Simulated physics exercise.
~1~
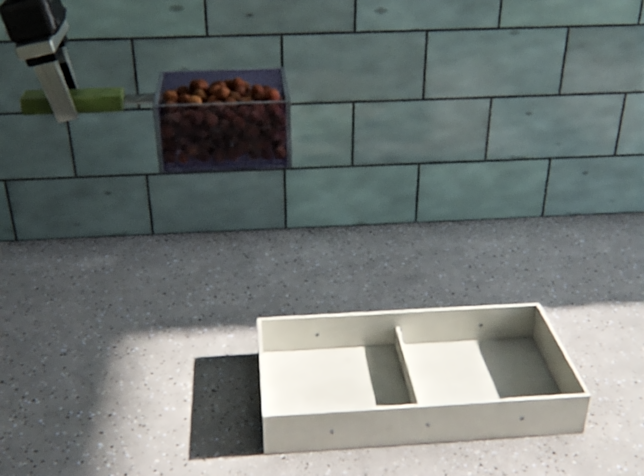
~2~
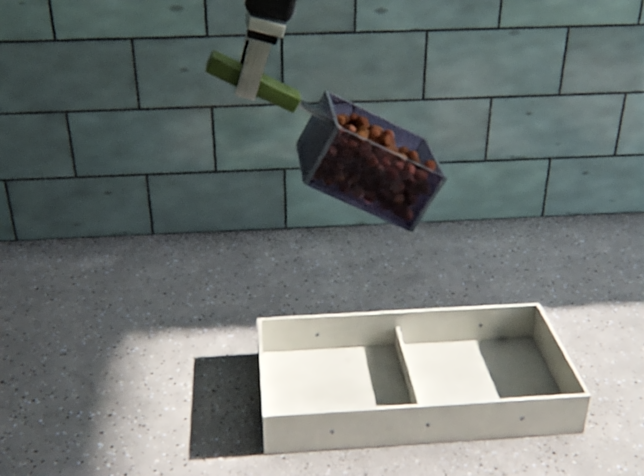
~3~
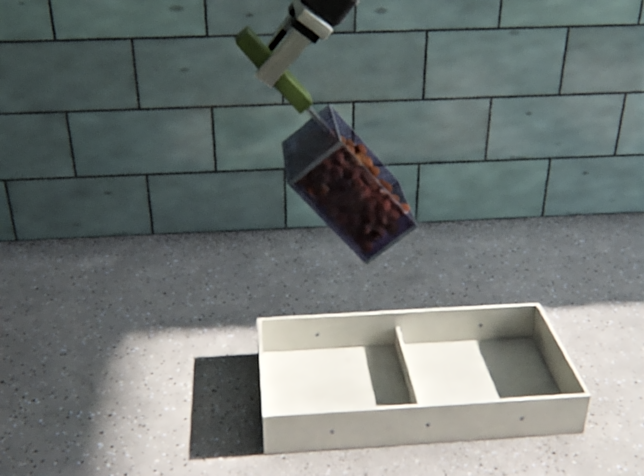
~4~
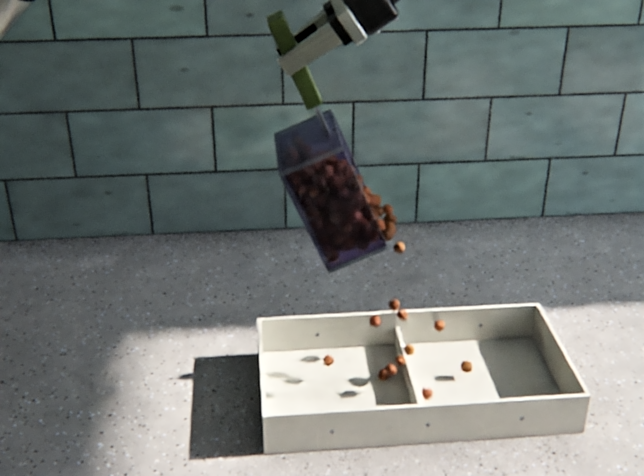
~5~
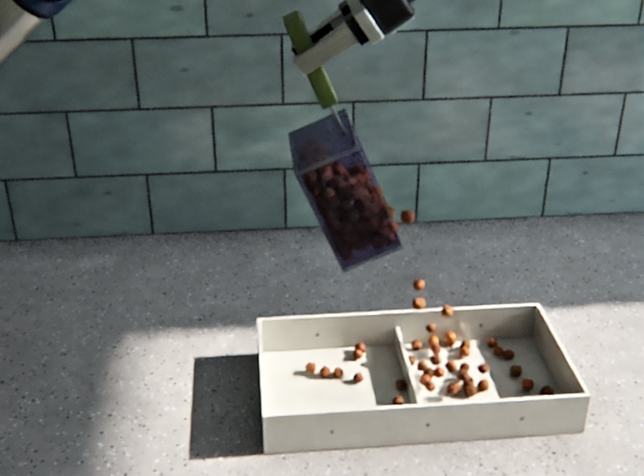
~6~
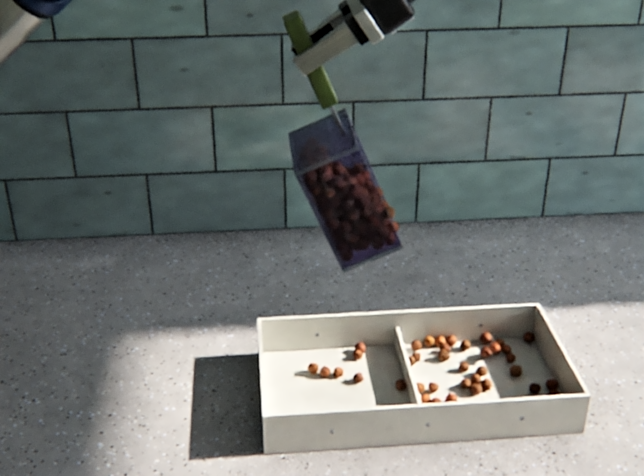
To begin with, a robot arm holds a clear box of hazelnuts by its green handle at the upper left, above a pale, two-part crate resting on a speckled grey surface. The arm carries the box to the right and tips it forward, then tilts it more steeply while the nuts stay inside. As it tilts further, nuts start spilling over the lip and drop around the crate's dividing wall. The box shifts slightly right, and more nuts fall, mostly into the right-hand part. Finally the pouring stops, with the box still tilted and mostly full, a scattering of nuts in the right part and a few in the left.
